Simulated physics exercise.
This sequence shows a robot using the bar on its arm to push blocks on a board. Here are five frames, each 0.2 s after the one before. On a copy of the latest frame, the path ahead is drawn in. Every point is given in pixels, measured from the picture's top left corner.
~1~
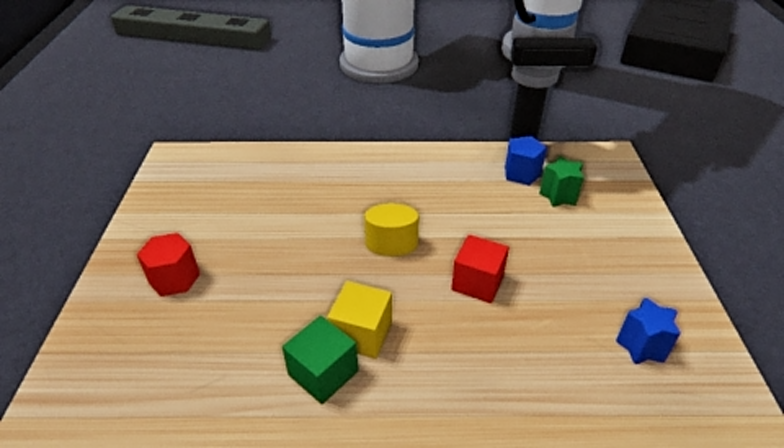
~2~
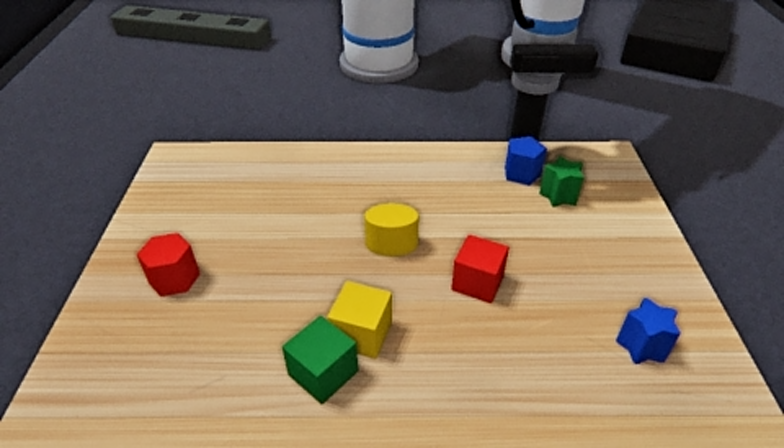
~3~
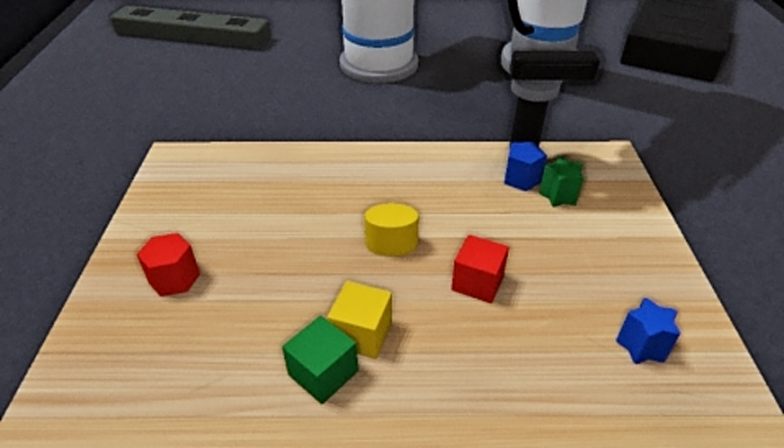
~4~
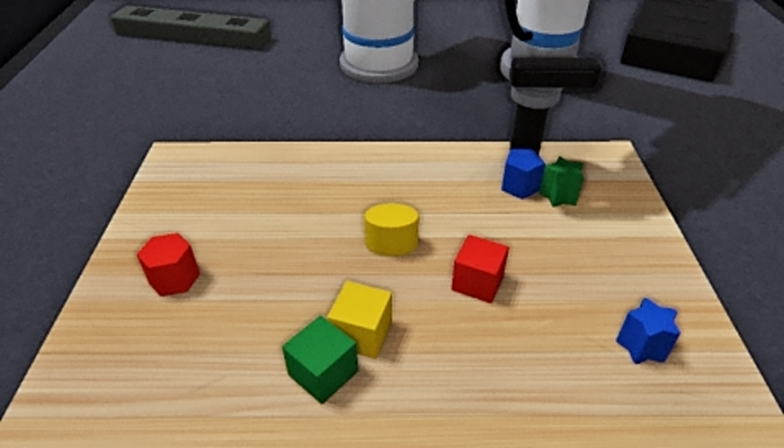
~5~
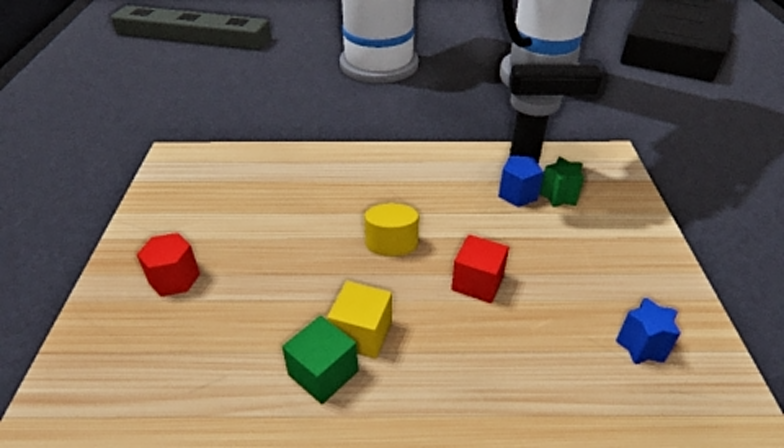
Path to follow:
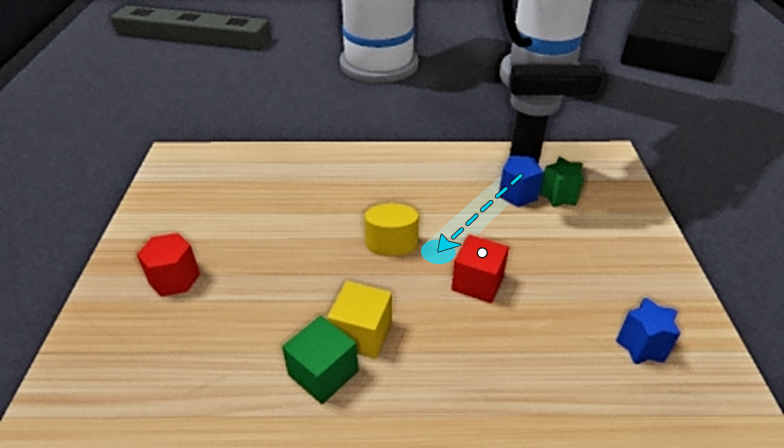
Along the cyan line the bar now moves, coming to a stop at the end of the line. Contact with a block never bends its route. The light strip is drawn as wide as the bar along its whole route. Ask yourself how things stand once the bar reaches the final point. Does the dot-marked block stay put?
Yes.
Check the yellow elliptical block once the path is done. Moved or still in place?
At the end of the path, it will still be in place.
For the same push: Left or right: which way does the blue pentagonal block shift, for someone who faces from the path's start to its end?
Left-hand side.
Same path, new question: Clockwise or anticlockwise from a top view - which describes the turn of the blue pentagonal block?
If we look at it from overhead, the blue pentagonal block pivots counter-clockwise.
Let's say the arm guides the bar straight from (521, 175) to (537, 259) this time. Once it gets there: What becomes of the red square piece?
It barely shifts, if at all.
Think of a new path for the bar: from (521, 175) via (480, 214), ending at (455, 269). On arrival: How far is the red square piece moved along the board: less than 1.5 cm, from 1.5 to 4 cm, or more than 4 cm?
1.5 to 4 cm.
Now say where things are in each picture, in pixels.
In the first frame, lower end of the bar (523, 137), tops of blocks, yellow elliptical block (392, 214), red square piece (482, 253), blue pentagonal block (527, 146).
In the second frame, bar (523, 144), blocks as before.
In the third frame, bar (523, 151), blue pentagonal block (527, 151).
In the fourth frame, bar (523, 158), blue pentagonal block (525, 158).
In the fifth frame, bar (523, 166), yellow elliptical block (392, 214), red square piece (482, 253), blue pentagonal block (523, 166).
The drawn path runs straight from (521, 175) to (438, 252); the dot is on the red square piece.
What follows on the original path. One third of the way, bar (496, 189); blue pentagonal block (512, 191), turned 30° anticlockwise.
Two thirds of the way, bar (468, 214); blue pentagonal block (512, 201), turned 50° anticlockwise.
At the end, bar (439, 241); yellow elliptical block not moved; red square piece not moved; blue pentagonal block (512, 201), turned 50° anticlockwise.
